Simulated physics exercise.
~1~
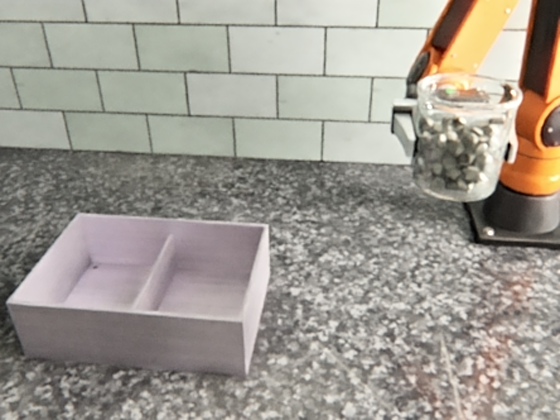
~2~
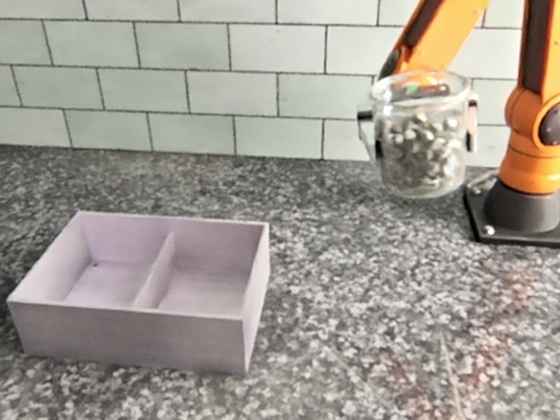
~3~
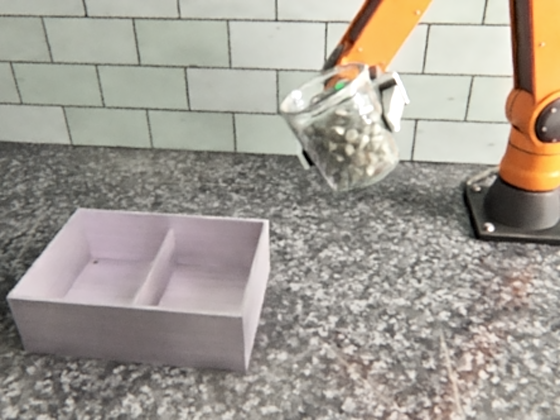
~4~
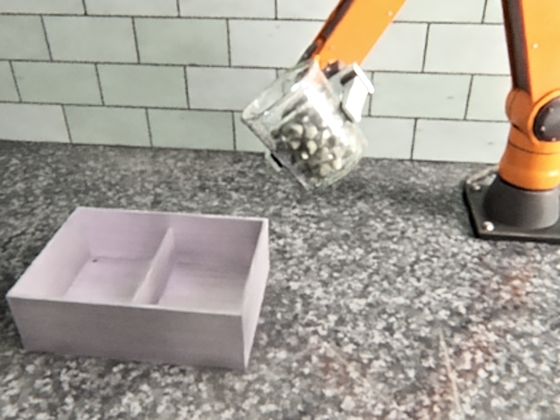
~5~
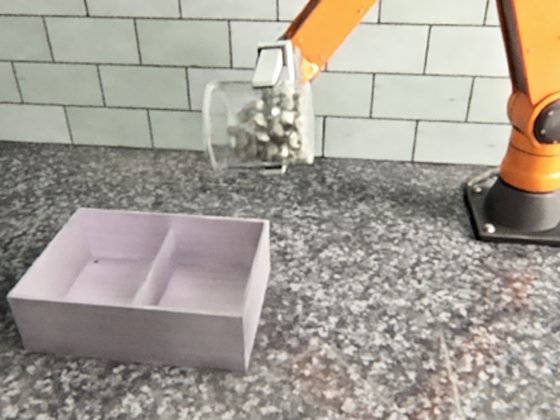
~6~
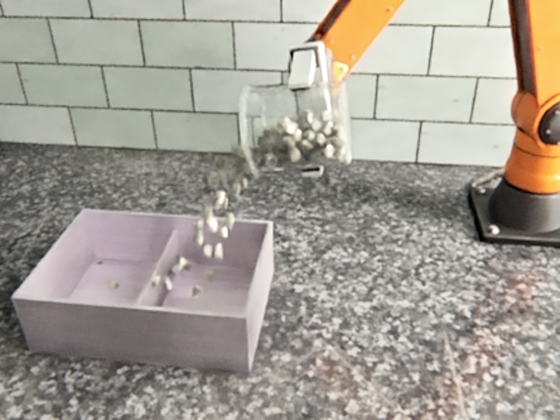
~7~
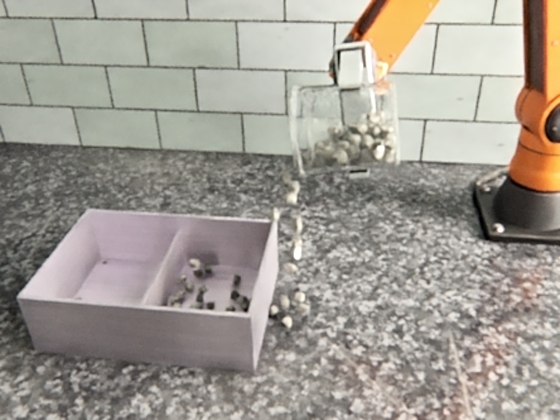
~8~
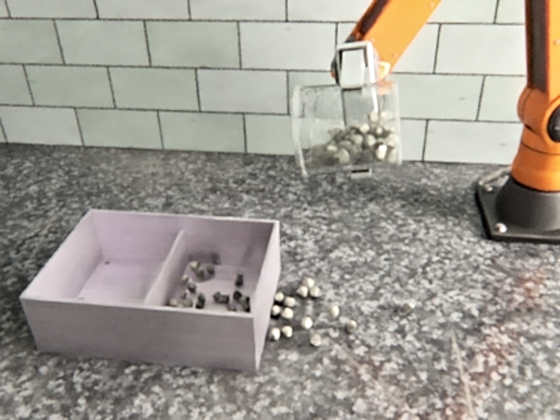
Orange robot arm tipping a clear tumbler of pebbles over a divided box, filling the right compartment partly and spilling some outside.
